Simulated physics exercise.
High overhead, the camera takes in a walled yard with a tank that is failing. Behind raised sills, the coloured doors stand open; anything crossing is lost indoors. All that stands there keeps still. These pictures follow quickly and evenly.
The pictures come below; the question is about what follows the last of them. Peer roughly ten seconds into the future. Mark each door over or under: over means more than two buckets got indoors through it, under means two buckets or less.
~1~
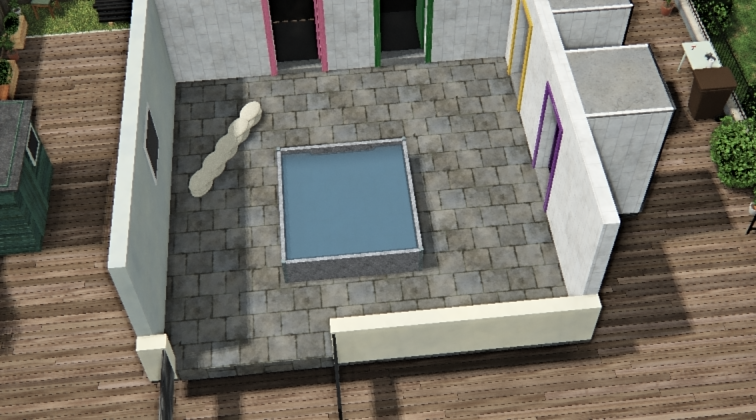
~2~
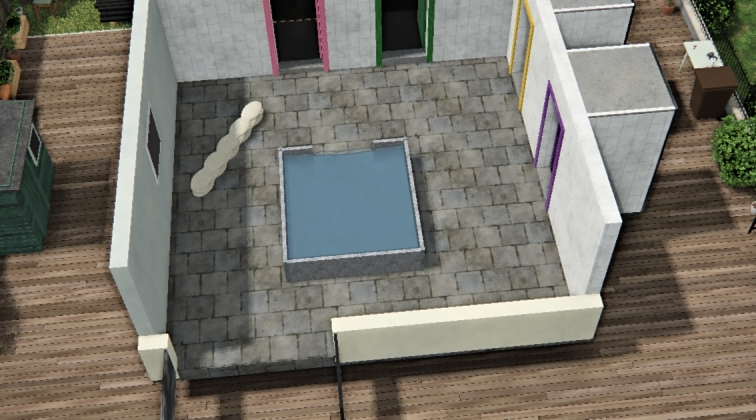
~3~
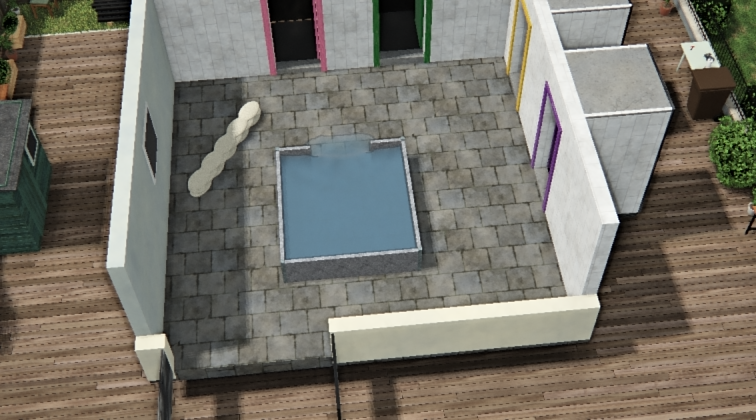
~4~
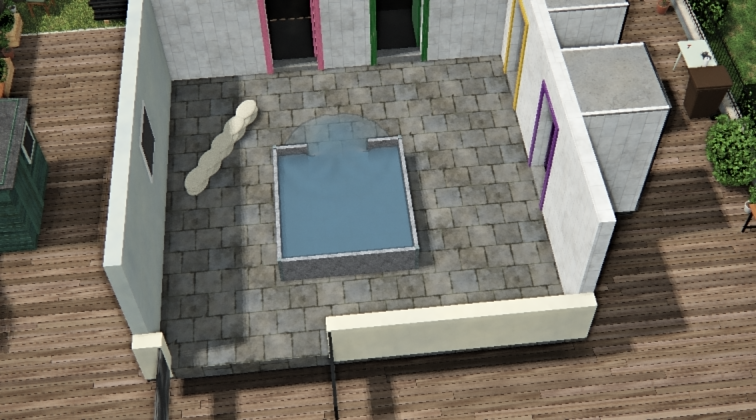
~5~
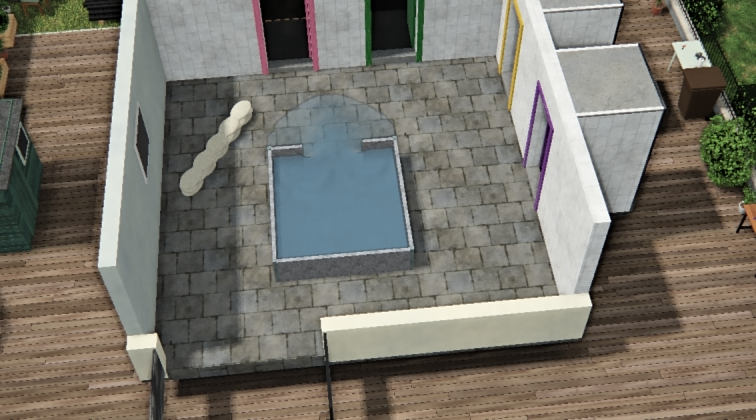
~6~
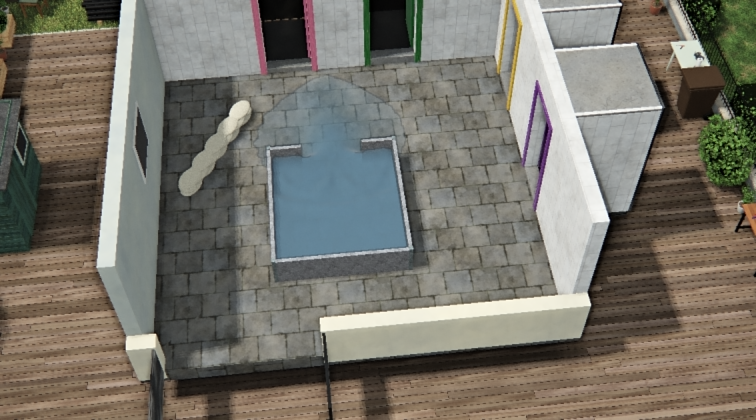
Green door - under, pink door - over, yellow door - over, purple door - under.
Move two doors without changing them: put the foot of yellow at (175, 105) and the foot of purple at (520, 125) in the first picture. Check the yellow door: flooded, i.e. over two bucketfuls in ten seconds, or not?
Yellow is flooded.
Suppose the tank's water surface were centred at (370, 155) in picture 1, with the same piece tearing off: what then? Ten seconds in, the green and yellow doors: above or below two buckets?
Green exceeds the limit, yellow exceeds the limit.
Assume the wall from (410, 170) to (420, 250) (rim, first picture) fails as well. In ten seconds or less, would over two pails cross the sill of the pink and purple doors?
Pink: Under the line; purple: Over the line.
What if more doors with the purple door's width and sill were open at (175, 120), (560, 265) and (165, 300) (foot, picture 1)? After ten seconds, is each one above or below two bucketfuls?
Note: Door one overshoots; door two undershoots; door three undershoots.
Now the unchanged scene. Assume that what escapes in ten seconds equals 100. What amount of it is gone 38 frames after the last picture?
I'd estimate some 60 per cent.
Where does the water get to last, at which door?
The purple door.
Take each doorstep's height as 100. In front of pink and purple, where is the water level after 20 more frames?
Close to 180 per cent for the first one and close to 0 per cent for the second.
A moment on, water covers 20 % of the floor; the green door wet at the sill, nothing in, the pink door under two buckets in, the yellow door not reached, the purple door not reached.
Next, water covers 25 % of the floor; the green door wet at the sill, nothing in, the pink door over two buckets in, the yellow door not reached, the purple door not reached.
Then, water covers 35 % of the floor; the green door under two buckets in, the pink door far over two buckets in, the yellow door under two buckets in, the purple door not reached.
Later, water covers 65 % of the floor; the green door under two buckets in, the pink door far over two buckets in, the yellow door over two buckets in, the purple door wet at the sill, nothing in.
In the end, water covers 90 % of the floor; the green door under two buckets in, the pink door far over two buckets in, the yellow door over two buckets in, the purple door wet at the sill, nothing in.
